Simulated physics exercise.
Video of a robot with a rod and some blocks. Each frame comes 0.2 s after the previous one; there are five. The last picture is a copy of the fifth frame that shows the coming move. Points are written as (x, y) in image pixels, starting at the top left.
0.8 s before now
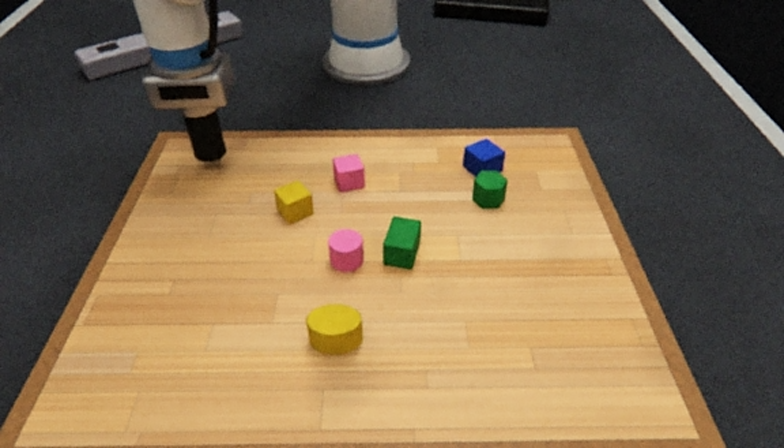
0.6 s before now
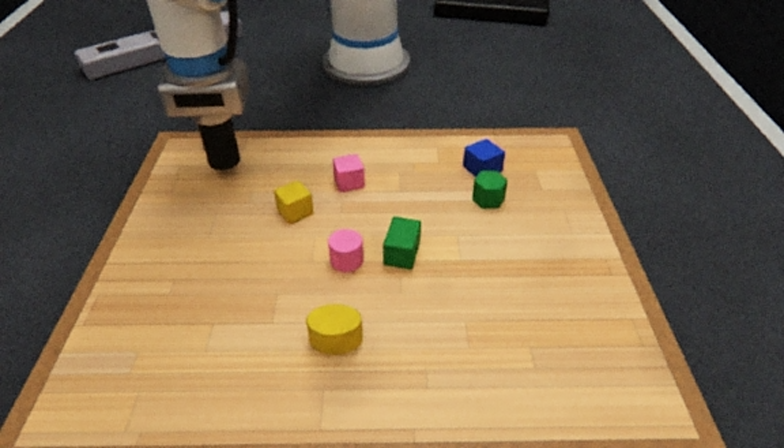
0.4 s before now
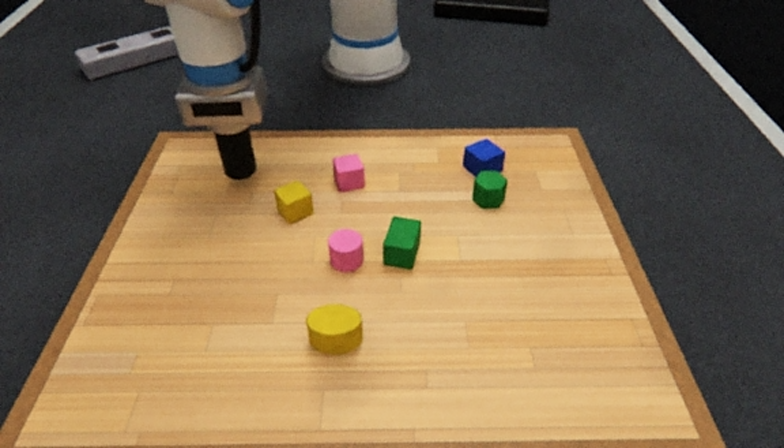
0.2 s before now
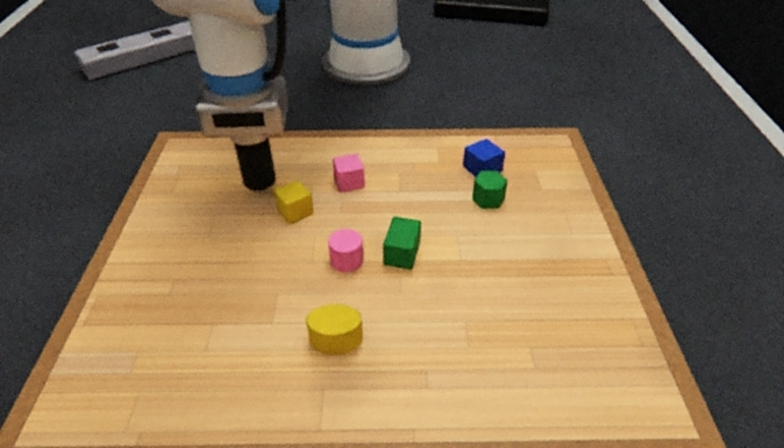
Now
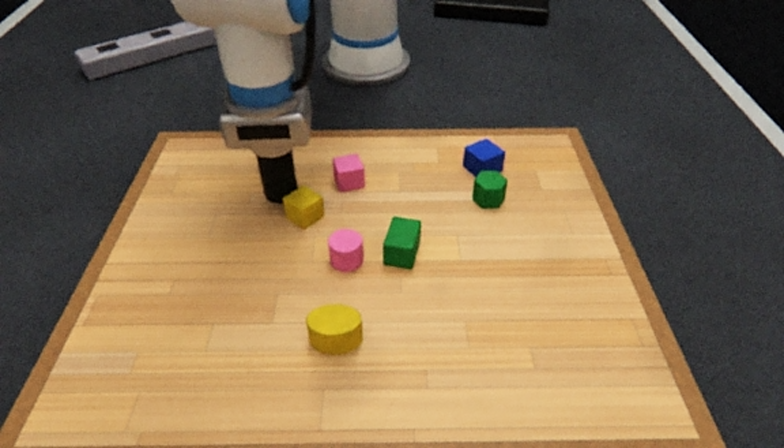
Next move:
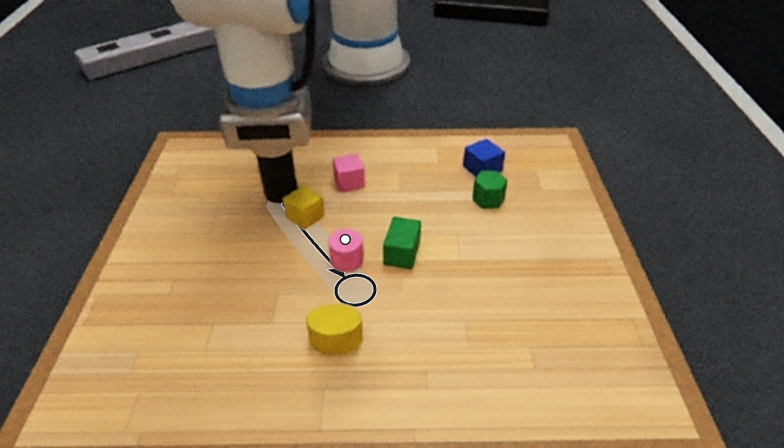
At the start, a robot arm holds a black rod near the top left corner of a wooden board scattered with colored blocks. The arm moves the rod right and toward the viewer, reaches the yellow cube, and nudges it slightly right while the other blocks stay still.
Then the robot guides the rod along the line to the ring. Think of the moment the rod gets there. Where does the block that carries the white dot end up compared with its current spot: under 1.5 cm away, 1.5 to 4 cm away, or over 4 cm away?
It will move more than 4 cm.
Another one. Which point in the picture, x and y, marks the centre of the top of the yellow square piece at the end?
Put as a pixel place, it's (351, 218).
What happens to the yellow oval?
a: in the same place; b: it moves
My answer is option a.
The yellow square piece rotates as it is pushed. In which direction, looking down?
From overhead, anticlockwise.
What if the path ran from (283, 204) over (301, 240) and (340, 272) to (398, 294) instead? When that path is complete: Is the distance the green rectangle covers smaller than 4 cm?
The answer is yes.
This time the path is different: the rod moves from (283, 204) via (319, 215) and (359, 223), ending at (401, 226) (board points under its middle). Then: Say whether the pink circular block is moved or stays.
It shifts position.
The line goes from (283, 204) directly to (356, 290); the dot is on the pink circular block.
What follows on the original path. One third of the way, rod (302, 219); yellow square piece (333, 216), turned 40° anticlockwise.
Two thirds of the way, rod (327, 247); yellow square piece (351, 218), turned 70° anticlockwise; pink circular block (359, 248).
At the end, rod (355, 278); yellow square piece (351, 218), turned 70° anticlockwise; yellow oval unmoved; pink circular block (392, 263); green rectangle unmoved.
